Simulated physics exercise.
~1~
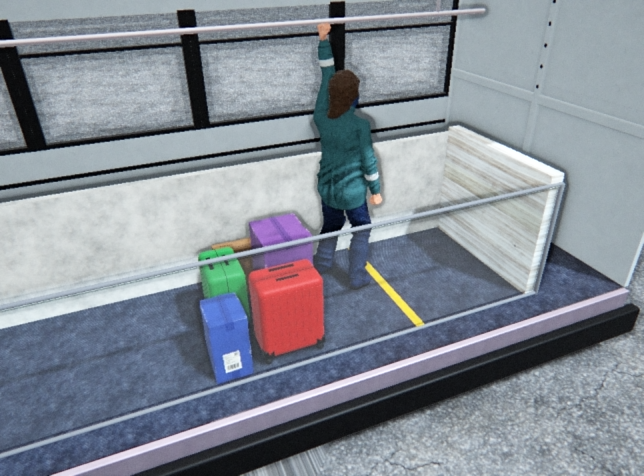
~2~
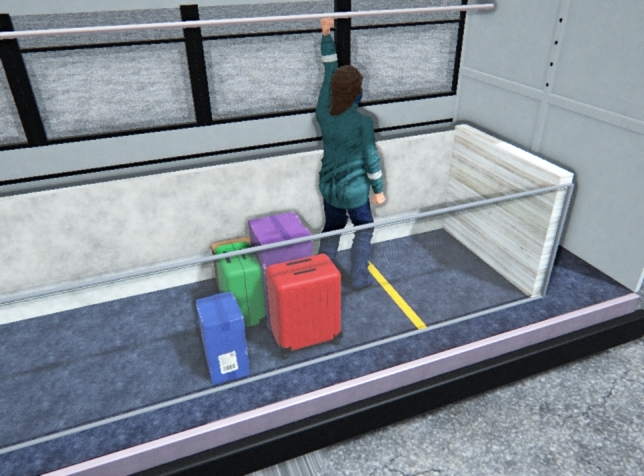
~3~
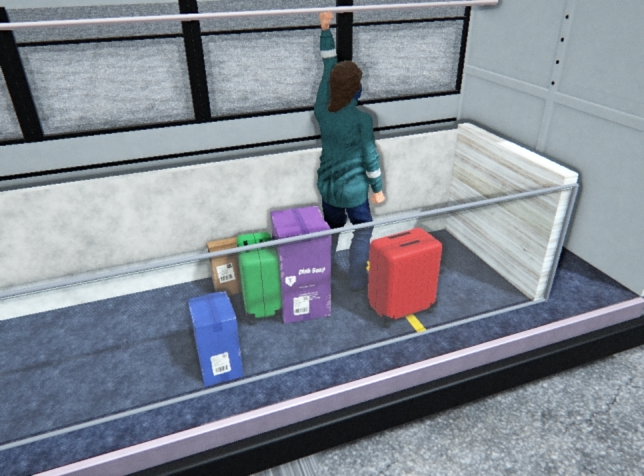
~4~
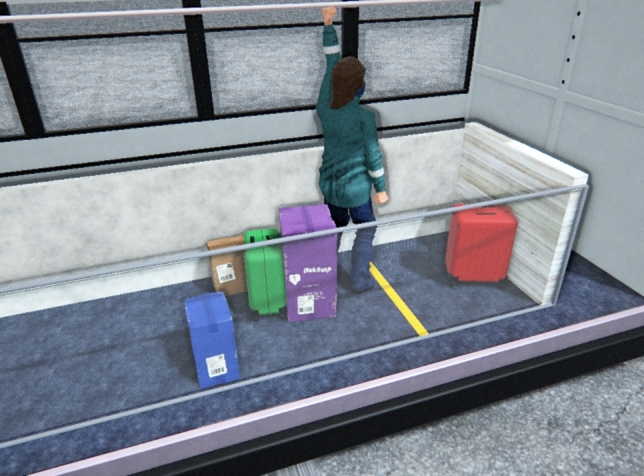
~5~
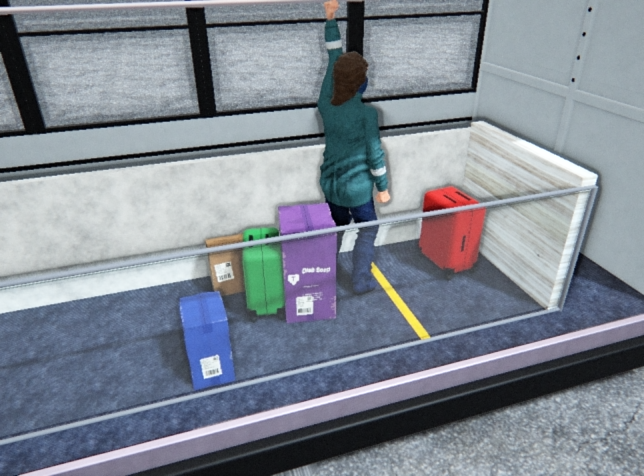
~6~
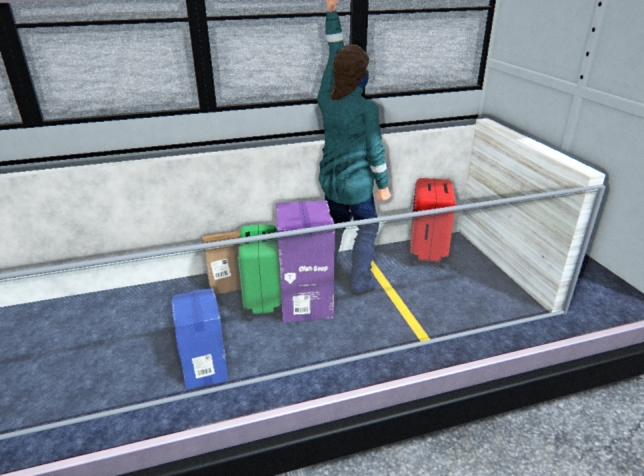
The red suitcase rolls right across the yellow line, then drifts back beside the standing person.
